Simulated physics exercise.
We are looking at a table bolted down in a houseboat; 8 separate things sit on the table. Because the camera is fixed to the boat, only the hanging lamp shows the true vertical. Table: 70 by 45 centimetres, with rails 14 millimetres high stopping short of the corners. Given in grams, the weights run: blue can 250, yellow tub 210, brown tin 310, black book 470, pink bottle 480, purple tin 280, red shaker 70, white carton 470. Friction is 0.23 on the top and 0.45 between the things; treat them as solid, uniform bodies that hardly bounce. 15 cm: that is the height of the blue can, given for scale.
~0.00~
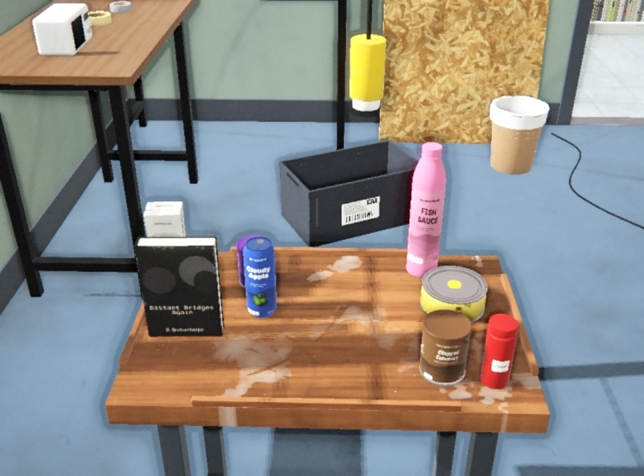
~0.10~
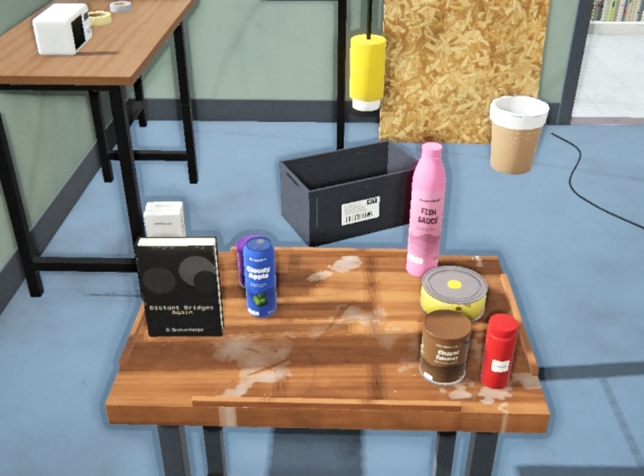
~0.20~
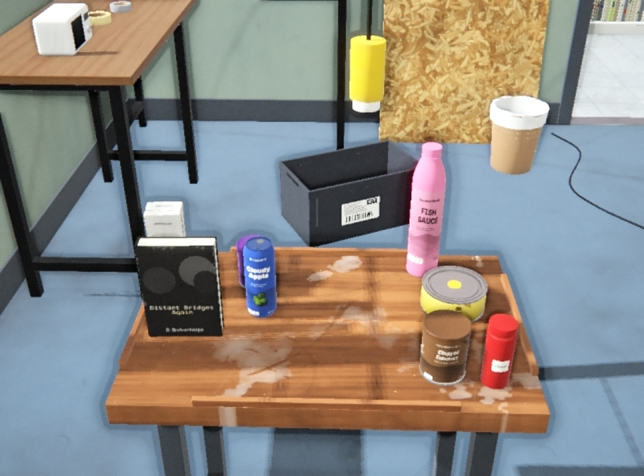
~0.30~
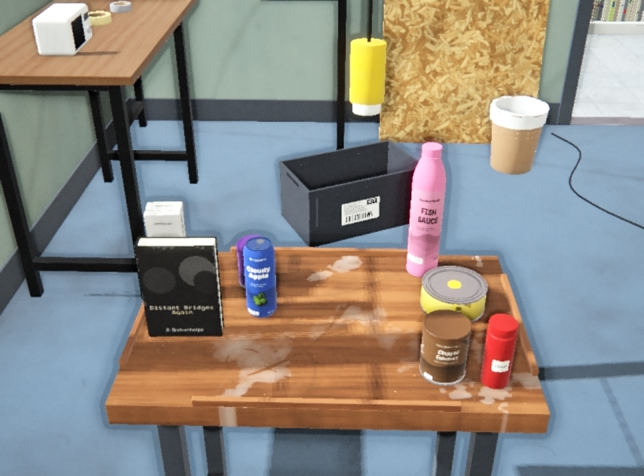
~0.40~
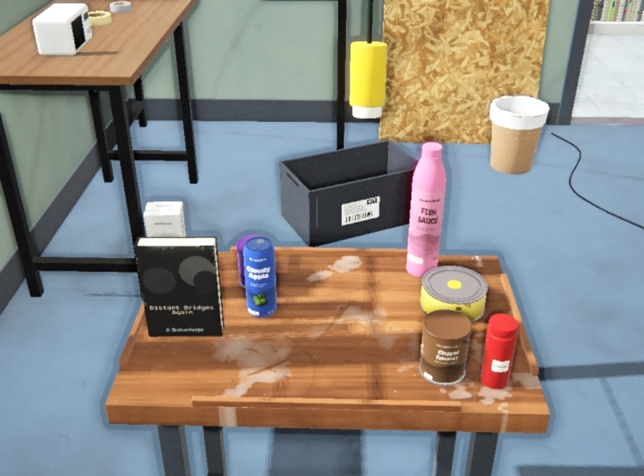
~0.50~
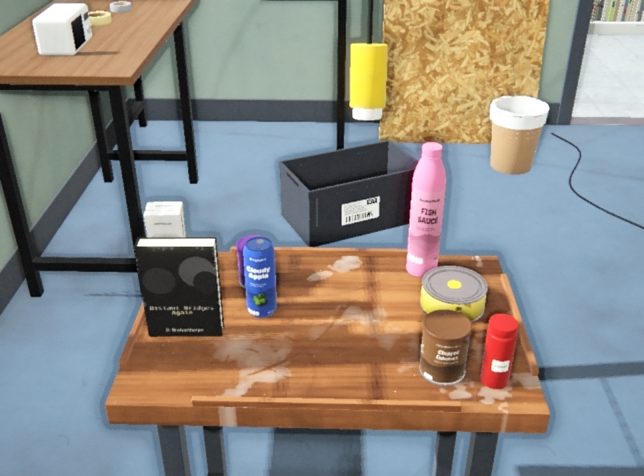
In a room with a blue floor, a book, cans, a pink bottle and other containers stayed still on a wooden table, while the yellow lamp hanging behind them shifted very slightly.
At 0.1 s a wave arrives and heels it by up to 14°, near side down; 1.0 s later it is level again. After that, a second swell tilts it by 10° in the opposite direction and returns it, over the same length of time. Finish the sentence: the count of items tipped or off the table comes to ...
The count of items tipped or gone comes to exactly one.
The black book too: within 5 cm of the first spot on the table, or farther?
Black book: Moved.
After 0.70 s, boat heeled 13°, near side down; black book tipped 17° from how it sat.
After 0.80 s, boat heeled 9°, near side down; black book tipped 46° from how it sat.
After 0.90 s, boat heeled 5°, near side down; black book on its side.
After 1.10 s, boat level; black book on its side.
At rest (2.6 s), tipped over on the table, black book; the other 7 in place, give or take 5 cm. In the last view, blue can near (260, 279), yellow tub near (454, 296).
